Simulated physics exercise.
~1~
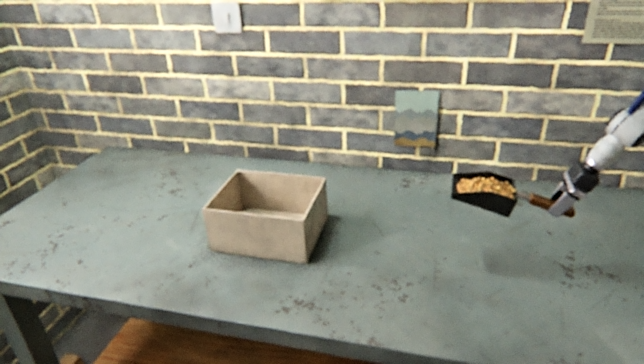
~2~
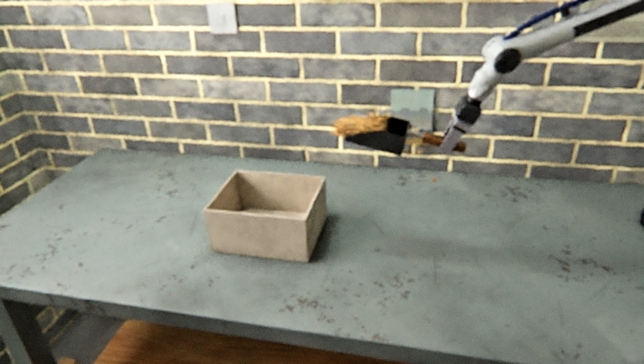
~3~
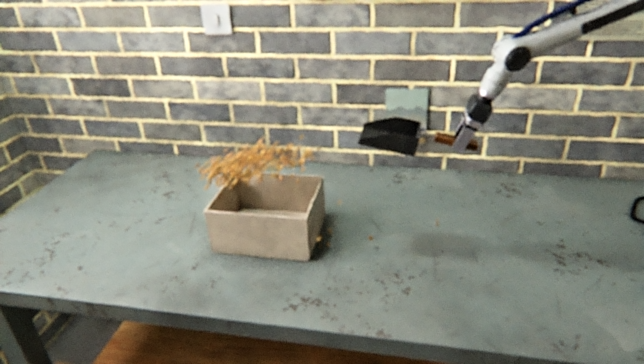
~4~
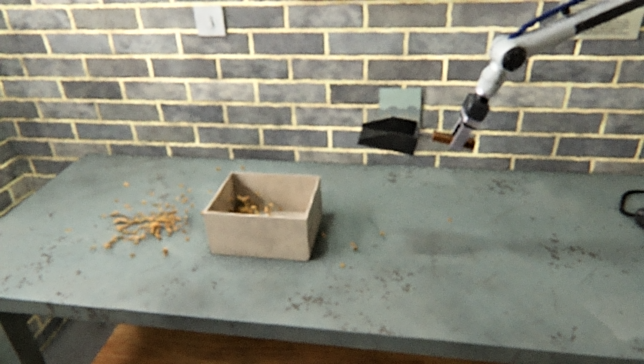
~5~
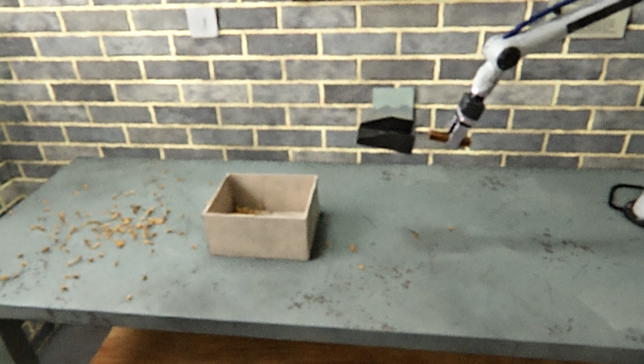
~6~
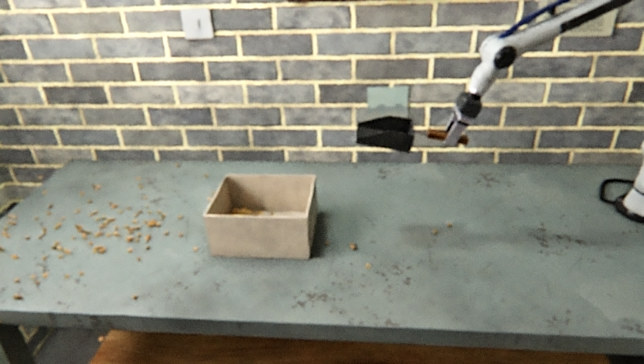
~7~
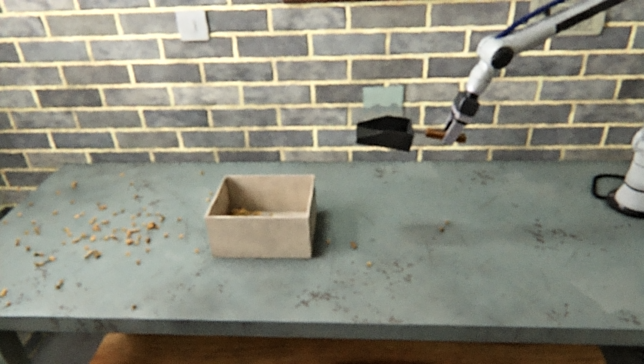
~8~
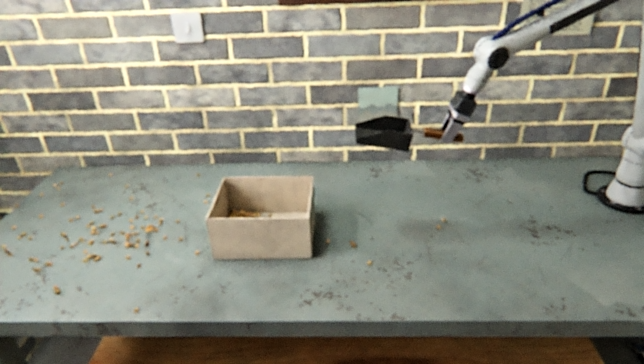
At the start, a robot arm at the right holds a black scoop heaped with small golden-brown pieces, with an open beige box standing on a worn grey-green table before a brick wall. The arm swings the scoop up and to the left, and the load begins to slide off its front. The scoop then stops, now empty, while the pieces fly on in a loose cloud over the box. Some drop inside, while many others land on the table to its left and scatter outward. Finally the arm holds still, with pieces both in the box and strewn across the tabletop.
